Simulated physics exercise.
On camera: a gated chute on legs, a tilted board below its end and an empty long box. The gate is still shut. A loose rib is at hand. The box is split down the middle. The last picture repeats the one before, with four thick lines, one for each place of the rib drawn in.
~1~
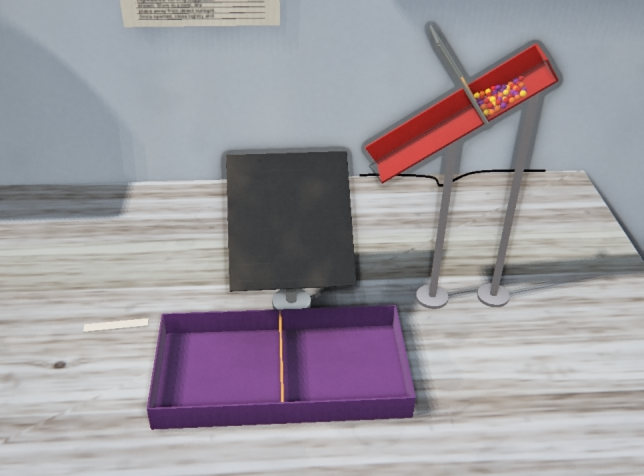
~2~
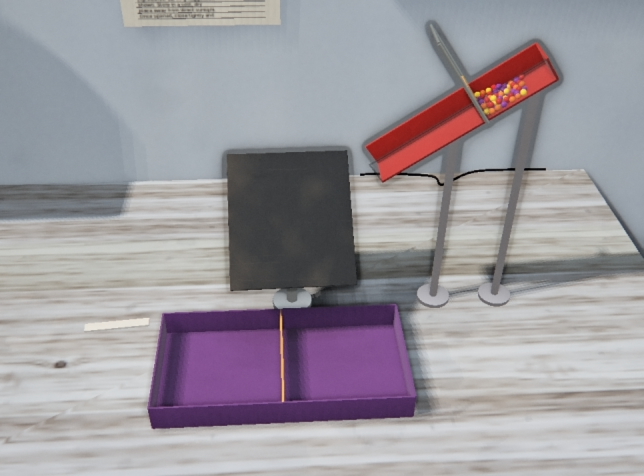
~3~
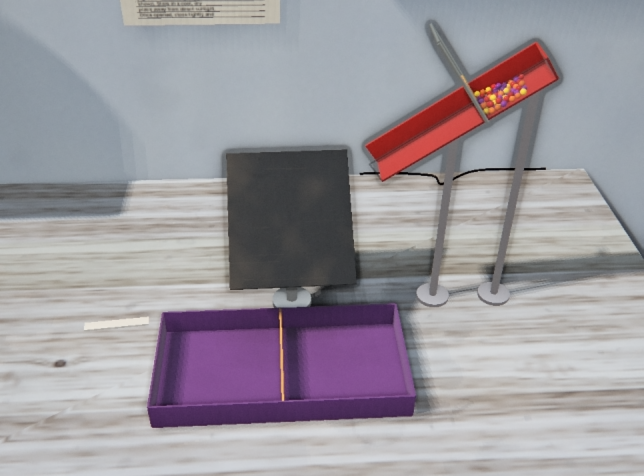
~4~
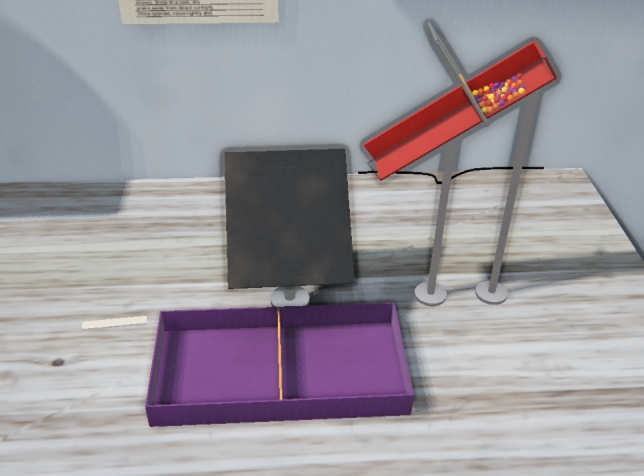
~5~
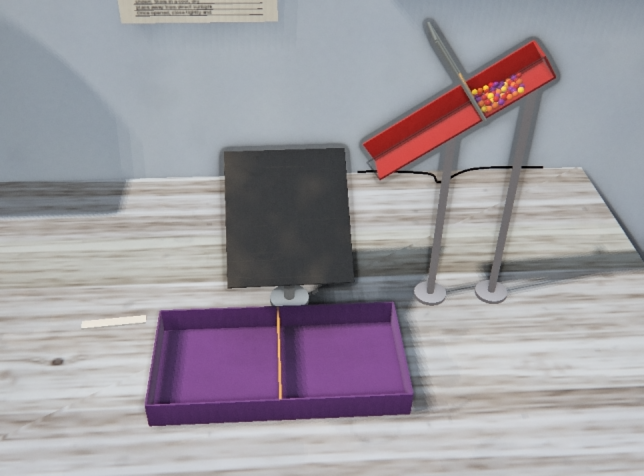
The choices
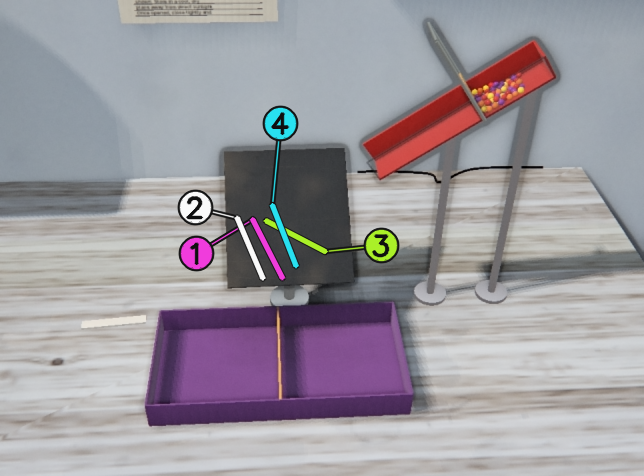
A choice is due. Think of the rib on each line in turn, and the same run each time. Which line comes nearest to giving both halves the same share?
I would pick line 2.
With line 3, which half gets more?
More lands on the right.
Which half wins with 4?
Right.
On the marked copy, line 1 from (252, 219) to (282, 277); line 2 from (237, 218) to (262, 278); line 3 from (266, 220) to (325, 251); line 4 from (272, 205) to (295, 265).
With 1, of what is caught, about a quarter in the left half, most in the right.
With 2, of what is caught, about half in the left half, about half in the right.
With 3, of what is caught, a small part in the left half, most in the right.
With 4, of what is caught, a small part in the left half, nearly all in the right.
